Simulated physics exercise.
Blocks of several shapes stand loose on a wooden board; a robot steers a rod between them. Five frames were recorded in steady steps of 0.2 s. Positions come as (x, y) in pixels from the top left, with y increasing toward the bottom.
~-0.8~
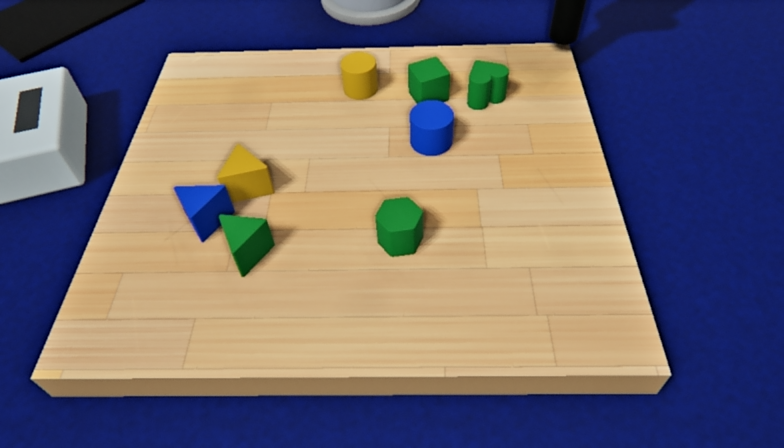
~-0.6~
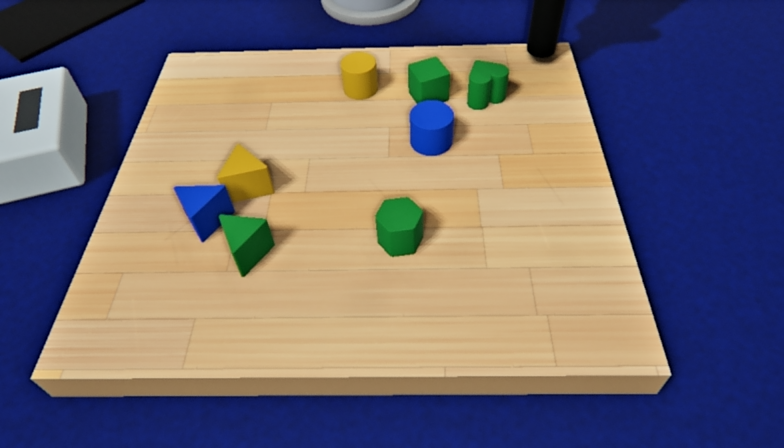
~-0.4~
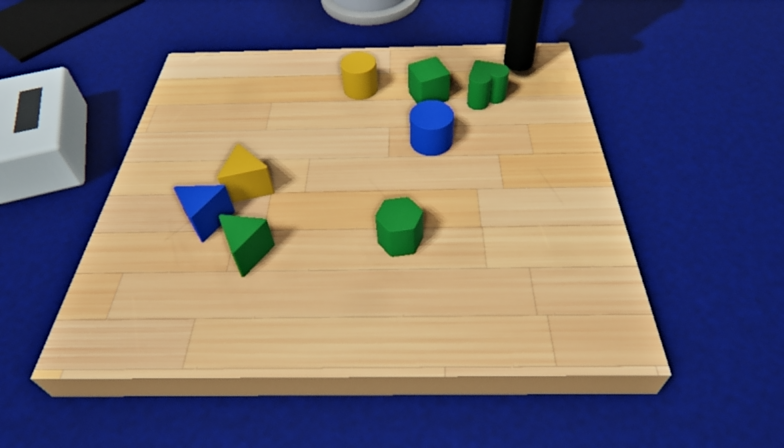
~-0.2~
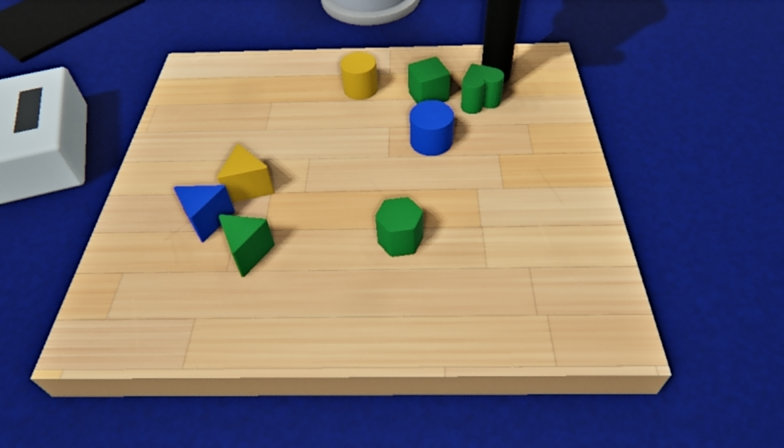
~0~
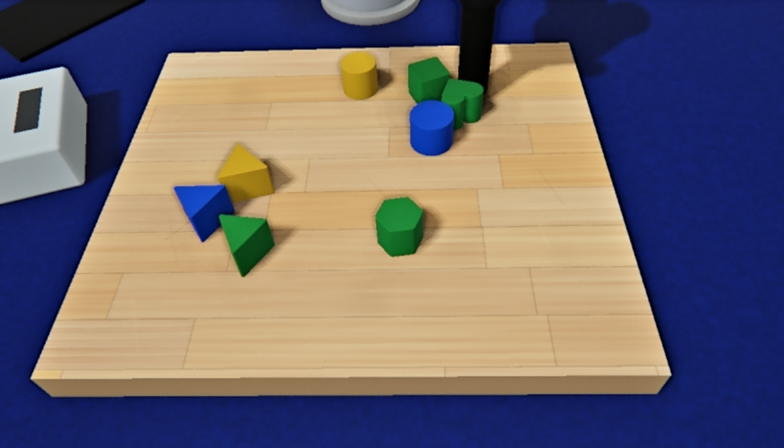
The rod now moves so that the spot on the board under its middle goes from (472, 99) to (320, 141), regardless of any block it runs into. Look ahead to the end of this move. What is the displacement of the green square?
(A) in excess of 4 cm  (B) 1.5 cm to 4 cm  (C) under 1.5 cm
My answer is option B.
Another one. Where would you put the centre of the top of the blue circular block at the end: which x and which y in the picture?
The middle of the upper face of the blue circular block will lie at about (422, 128) in the picture.
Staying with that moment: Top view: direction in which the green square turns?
The block spins clockwise.
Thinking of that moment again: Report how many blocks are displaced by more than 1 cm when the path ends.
The number will come to 3 or more.
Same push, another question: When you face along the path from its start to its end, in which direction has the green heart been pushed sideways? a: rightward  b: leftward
Choice b: Leftward.
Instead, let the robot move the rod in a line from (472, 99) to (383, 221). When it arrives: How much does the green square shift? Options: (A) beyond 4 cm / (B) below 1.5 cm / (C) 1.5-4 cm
Option B.
On the path given first. One third of the way, rod at (422, 103); green square at (404, 69), turned 70° clockwise; blue circular block at (422, 128); green heart at (444, 102), turned 35° anticlockwise.
Two thirds of the way, rod at (371, 117); green square at (400, 69), turned 90° clockwise; blue circular block at (422, 128); green heart at (444, 102), turned 40° anticlockwise.
At the end, rod at (318, 131); yellow circular block not moved; green square at (400, 69), turned 90° clockwise; blue circular block at (422, 128); green heart at (444, 102), turned 40° anticlockwise.
